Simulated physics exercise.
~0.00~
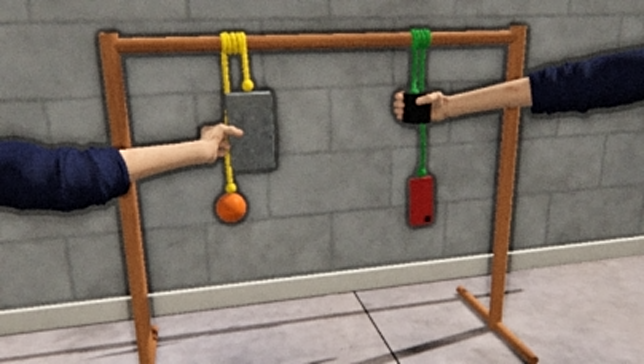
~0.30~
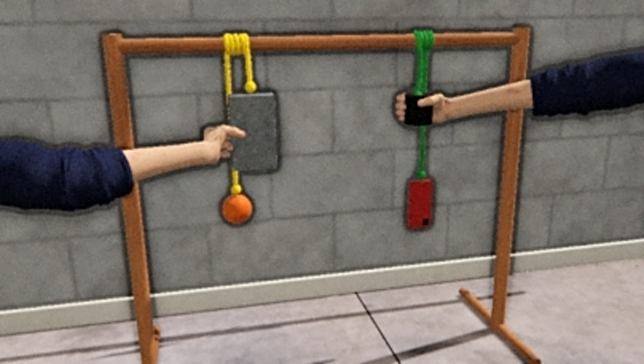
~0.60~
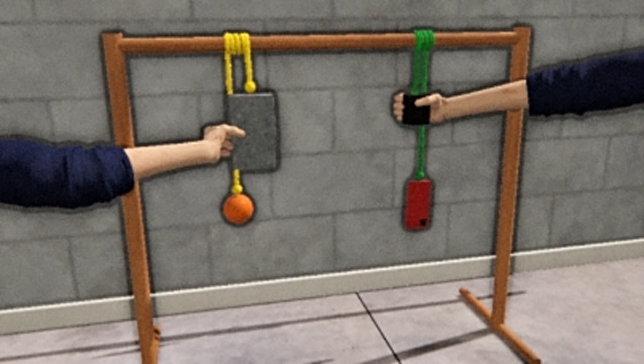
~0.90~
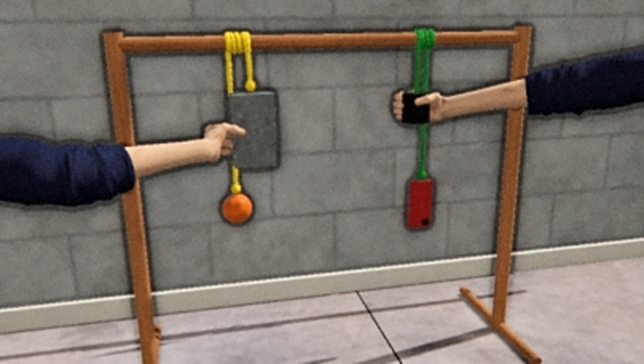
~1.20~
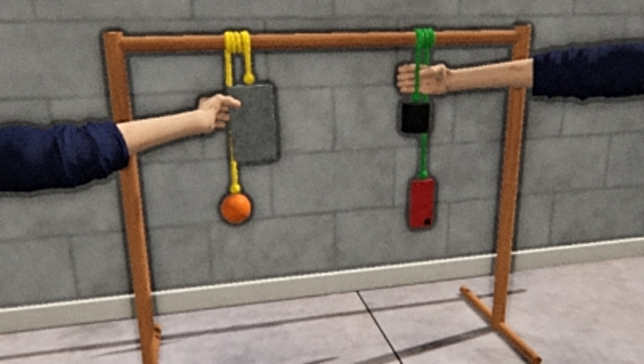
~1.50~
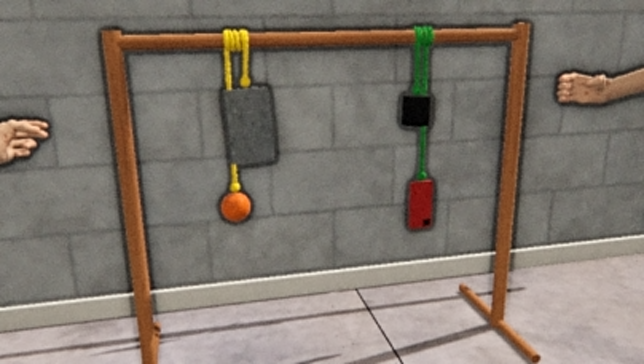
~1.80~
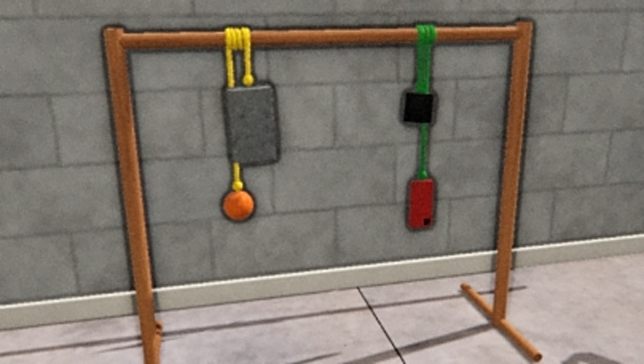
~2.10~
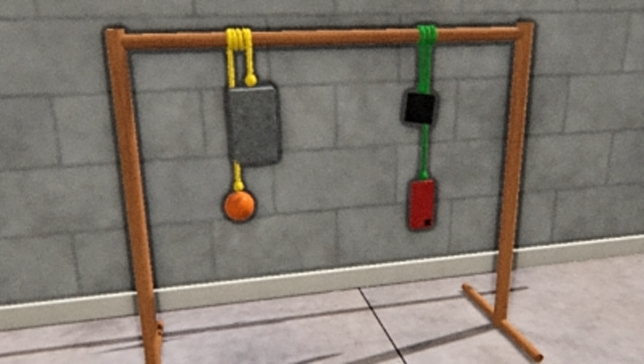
At the start, two dark-sleeved arms reach in from either side of a wooden stand in front of a grey block wall. The left hand grips a grey paver hanging from a yellow rope with an orange ball at its lower end, while the right hand holds a black block on a green rope, above a red block. Both hands hold steady for a while, then loosen their grips and draw back out of view. The paver and the hanging blocks barely move. At the end, everything still hangs from the rail, at rest.
